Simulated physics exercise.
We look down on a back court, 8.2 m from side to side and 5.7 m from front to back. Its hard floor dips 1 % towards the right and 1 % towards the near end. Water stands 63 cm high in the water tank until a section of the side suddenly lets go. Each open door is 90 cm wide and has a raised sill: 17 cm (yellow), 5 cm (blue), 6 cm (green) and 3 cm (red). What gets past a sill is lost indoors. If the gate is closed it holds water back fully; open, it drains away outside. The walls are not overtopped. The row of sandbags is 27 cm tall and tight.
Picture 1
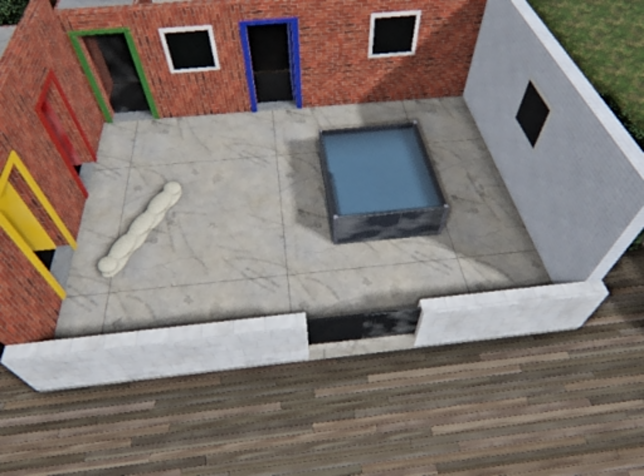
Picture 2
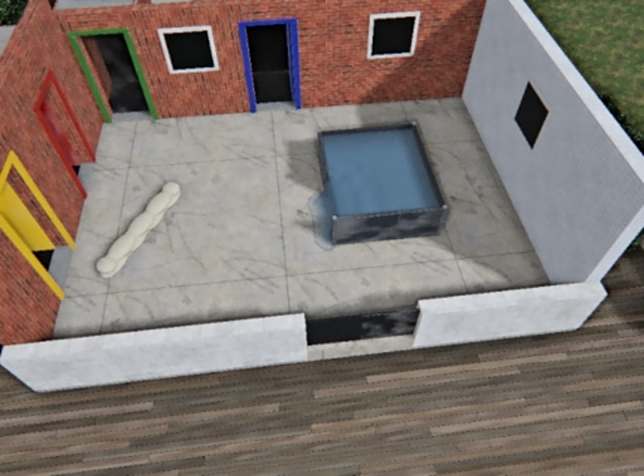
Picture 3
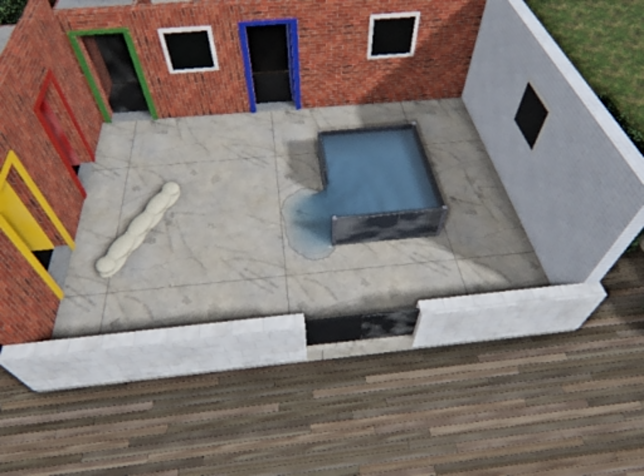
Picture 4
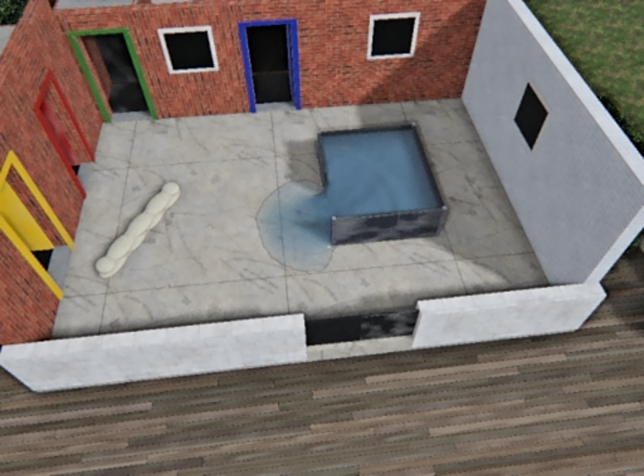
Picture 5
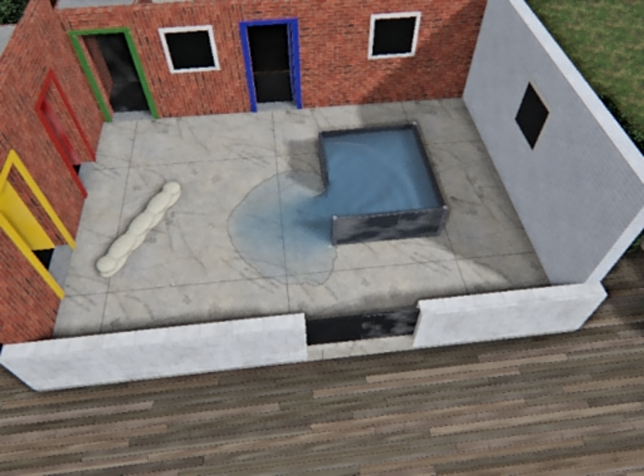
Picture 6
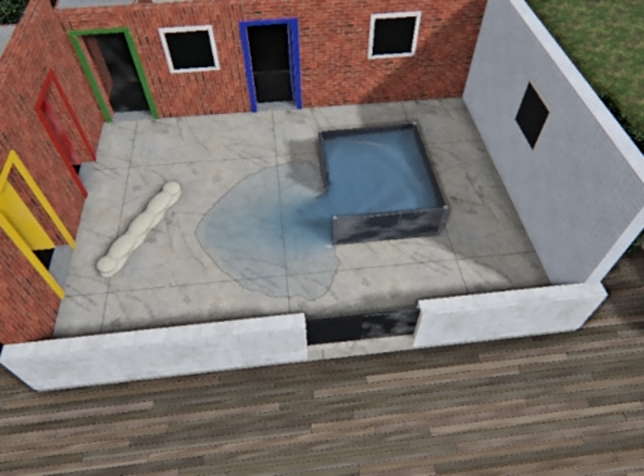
The video shows a walled courtyard with brick walls, coloured doorways and a pale twisted object on the floor, as water pours from the left side of a dark square tank and spreads leftward and nearer across the concrete.
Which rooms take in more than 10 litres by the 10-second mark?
Door by door: At the yellow door it keeps below the limit; at the blue door it keeps below the limit; at the green door it exceeds the limit; at the red door it goes over the limit.
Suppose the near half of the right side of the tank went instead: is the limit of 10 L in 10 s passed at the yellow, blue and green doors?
Against that limit: Yellow under, blue below, green not over.
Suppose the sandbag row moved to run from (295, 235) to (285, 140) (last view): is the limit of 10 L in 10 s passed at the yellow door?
Against that limit: Yellow under.
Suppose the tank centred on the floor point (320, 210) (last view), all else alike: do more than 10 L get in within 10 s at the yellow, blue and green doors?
Against that limit: Yellow not over, blue below, green above.
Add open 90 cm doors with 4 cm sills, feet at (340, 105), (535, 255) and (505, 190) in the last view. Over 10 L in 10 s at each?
In that order: Not over, above, below.
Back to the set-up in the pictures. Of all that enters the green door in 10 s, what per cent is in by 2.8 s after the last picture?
About 0 per cent.
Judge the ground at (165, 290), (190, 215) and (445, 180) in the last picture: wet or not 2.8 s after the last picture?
In turn: Under water, wet, dry.
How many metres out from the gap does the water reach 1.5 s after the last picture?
Roughly 5.2 m.
Then, 0.7 s after the last picture water covers 25 % of the floor and is deepest (36 cm) near (325, 227); yellow door not reached, blue door not reached, green door not reached, red door not reached.
Then, 1.5 s after the last picture water covers 35 % of the floor and is deepest (44 cm) near (47, 364); yellow door not reached, blue door not reached, green door not reached, red door not reached.
Then, 2.8 s after the last picture water covers 45 % of the floor and is deepest (30 cm) near (47, 364); yellow door 12 cm at the sill, 0 L in, blue door not reached, green door 10 cm at the sill, 0 L in, red door 4 cm at the sill, 1 L in.
Then, 5.3 s after the last picture water covers 60 % of the floor and is deepest (16 cm) near (120, 356); yellow door 10 cm at the sill, 0 L in, blue door 2 cm at the sill, 0 L in, green door 12 cm at the sill, 26 L in, red door 5 cm at the sill, 13 L in.
Then, 9.3 s after the last picture water covers 90 % of the floor and is deepest (13 cm) near (548, 311); yellow door 4 cm at the sill, 0 L in, blue door 5 cm at the sill, 0 L in, green door 4 cm at the sill, 38 L in, red door 5 cm at the sill, 30 L in.
